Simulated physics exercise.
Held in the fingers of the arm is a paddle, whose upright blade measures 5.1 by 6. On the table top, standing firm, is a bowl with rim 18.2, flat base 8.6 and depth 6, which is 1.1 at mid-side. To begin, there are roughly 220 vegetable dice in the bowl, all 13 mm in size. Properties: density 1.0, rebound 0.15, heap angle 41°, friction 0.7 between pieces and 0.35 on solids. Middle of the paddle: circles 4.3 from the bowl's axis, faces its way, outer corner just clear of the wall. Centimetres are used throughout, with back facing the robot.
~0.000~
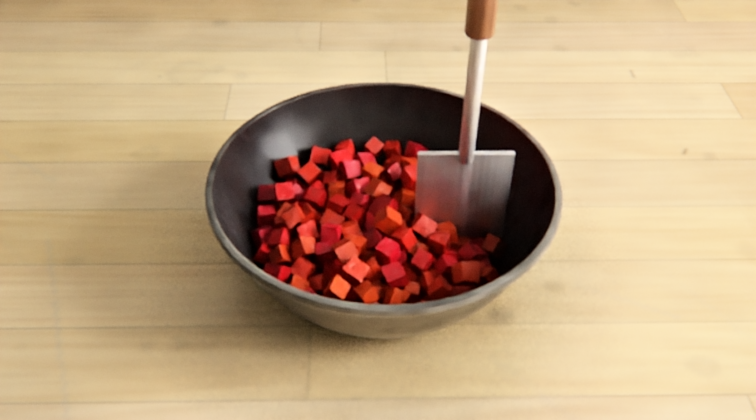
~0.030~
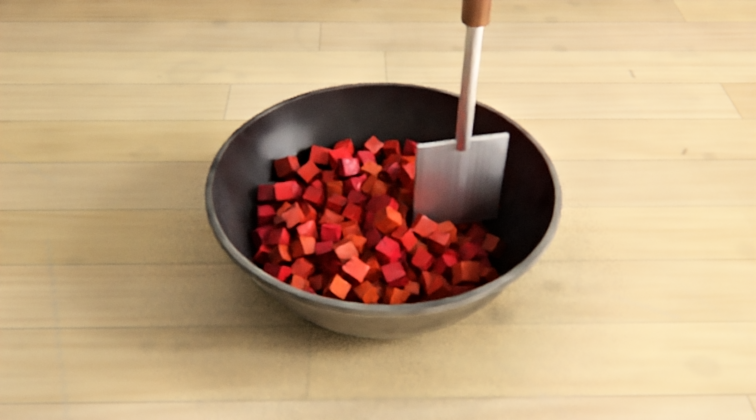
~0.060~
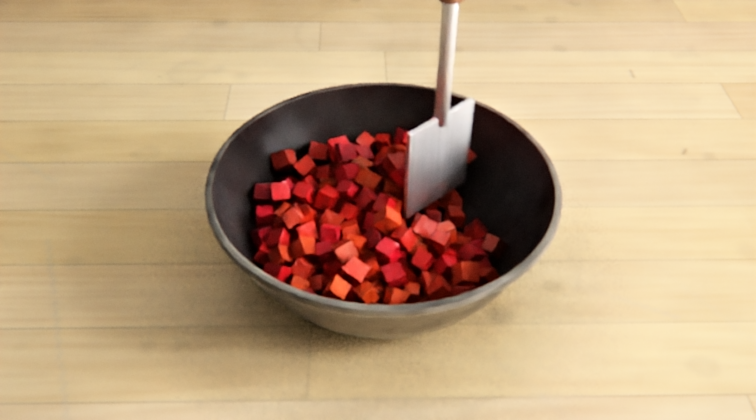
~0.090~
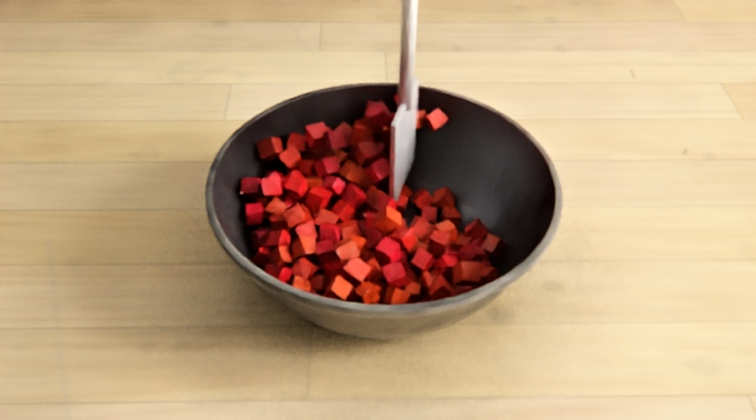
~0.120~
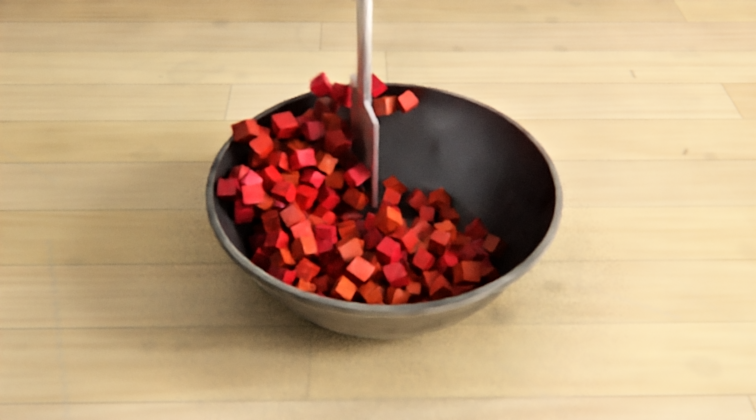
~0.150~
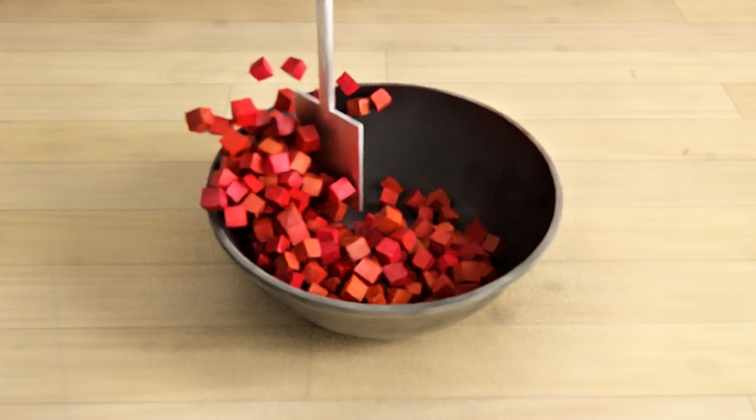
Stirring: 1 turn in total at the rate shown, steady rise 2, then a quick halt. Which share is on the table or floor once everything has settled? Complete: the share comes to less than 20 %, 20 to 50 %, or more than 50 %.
The share comes to between 20 and 50 %.
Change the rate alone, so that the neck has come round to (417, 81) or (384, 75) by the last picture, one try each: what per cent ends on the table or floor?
Well, about 15 percent the first time and about 20 percent the second.
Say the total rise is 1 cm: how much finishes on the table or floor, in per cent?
My guess is close to 40 per cent.
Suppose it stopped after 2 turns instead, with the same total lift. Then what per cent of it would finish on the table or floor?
Roughly 60 per cent.
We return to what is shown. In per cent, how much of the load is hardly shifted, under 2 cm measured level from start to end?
Near 15 % of the pieces.
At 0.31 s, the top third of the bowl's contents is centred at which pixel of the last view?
Centre, approx.: (472, 250).
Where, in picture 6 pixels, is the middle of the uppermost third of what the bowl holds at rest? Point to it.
About (438, 241).
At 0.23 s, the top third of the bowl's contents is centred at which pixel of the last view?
I'd put its middle near (326, 265).
By 0.23 s, 217° round, highest piece 11 above the table; 190 in the bowl, 29 in flight or on the tool.
By 0.31 s, 298° round, highest piece 10 above the table; 157 in the bowl, 9 on the table or floor, 53 in flight or on the tool.
By 0.54 s, 0° round, highest piece 5 above the table; 141 in the bowl, 78 on the table or floor.
By 1.24 s, 0° round, highest piece 5 above the table; 141 in the bowl, 78 on the table or floor.
Final count, 141 in the bowl, 78 on the table or floor. That is 36 % on the table or floor.
